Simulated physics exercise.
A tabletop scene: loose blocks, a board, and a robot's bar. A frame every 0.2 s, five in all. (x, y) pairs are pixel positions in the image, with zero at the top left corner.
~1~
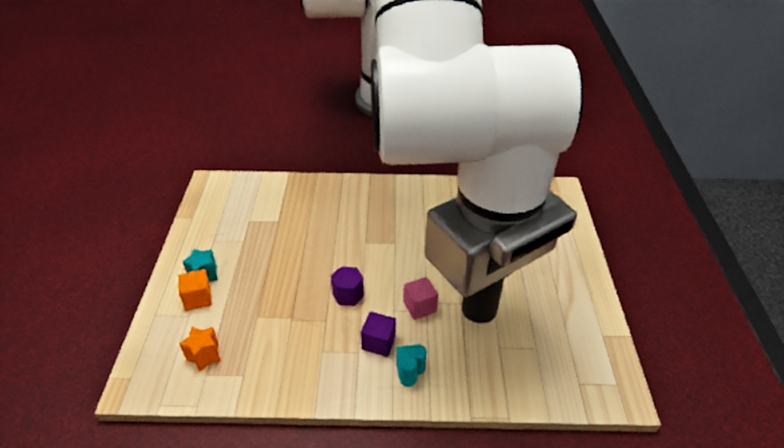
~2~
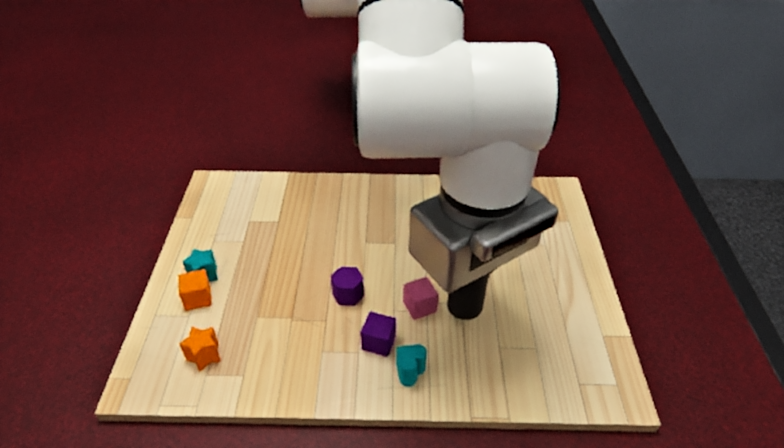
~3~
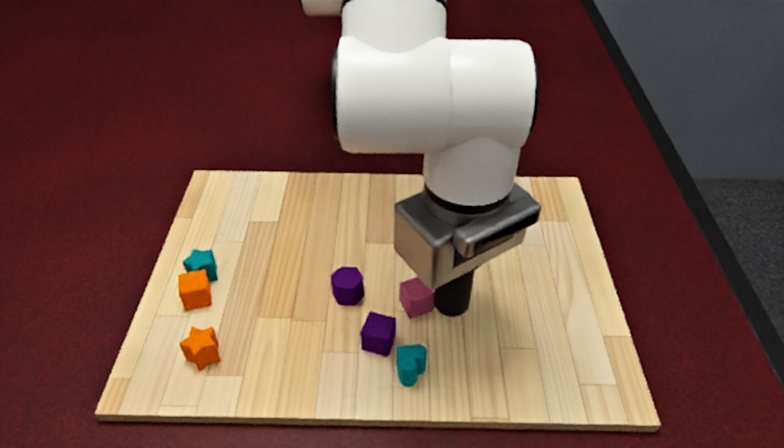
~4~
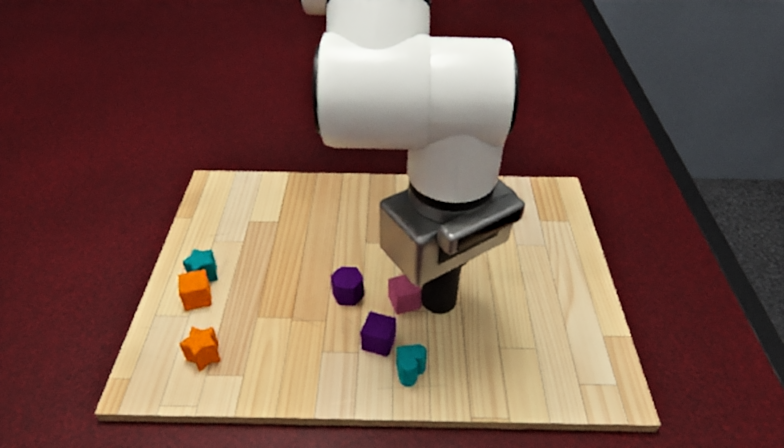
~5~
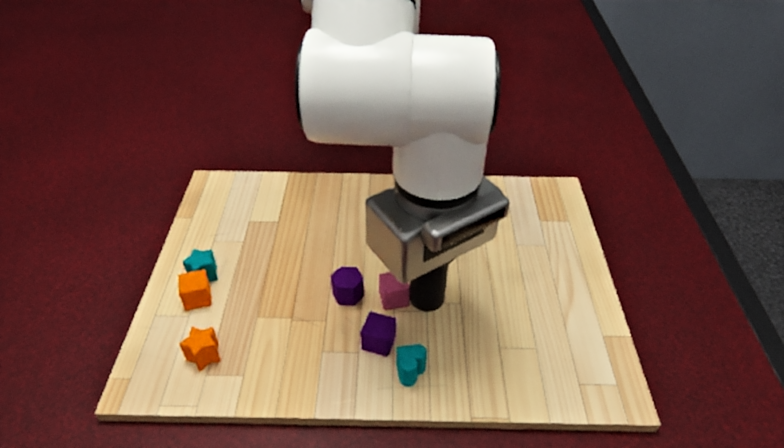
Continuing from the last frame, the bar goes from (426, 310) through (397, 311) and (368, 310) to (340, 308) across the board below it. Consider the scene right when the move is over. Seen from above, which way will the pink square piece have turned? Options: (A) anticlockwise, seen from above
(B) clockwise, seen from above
Choice B: Clockwise, seen from above.
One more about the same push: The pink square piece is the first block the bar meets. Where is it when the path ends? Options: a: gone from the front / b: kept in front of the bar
It's a.
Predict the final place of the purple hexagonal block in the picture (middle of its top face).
When the path ends, it will be at (329, 267).
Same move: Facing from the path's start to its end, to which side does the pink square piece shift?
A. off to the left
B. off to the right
It's B.
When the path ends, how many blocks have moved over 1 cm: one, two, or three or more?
By the end of the path, two blocks have moved more than about a centimetre.
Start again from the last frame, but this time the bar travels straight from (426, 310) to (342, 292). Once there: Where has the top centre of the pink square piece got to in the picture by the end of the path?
Near (347, 252).
On the path given first. One third of the way, bar at (397, 299); purple hexagonal block at (343, 275); pink square piece at (376, 275), turned 50° clockwise.
Two thirds of the way, bar at (367, 297); purple hexagonal block at (336, 271), turned 45° anticlockwise; pink square piece at (364, 269), turned 95° clockwise.
At the end, bar at (339, 295); purple hexagonal block at (329, 267), turned 20° anticlockwise; purple square piece not moved; pink square piece at (363, 267), turned 100° clockwise.
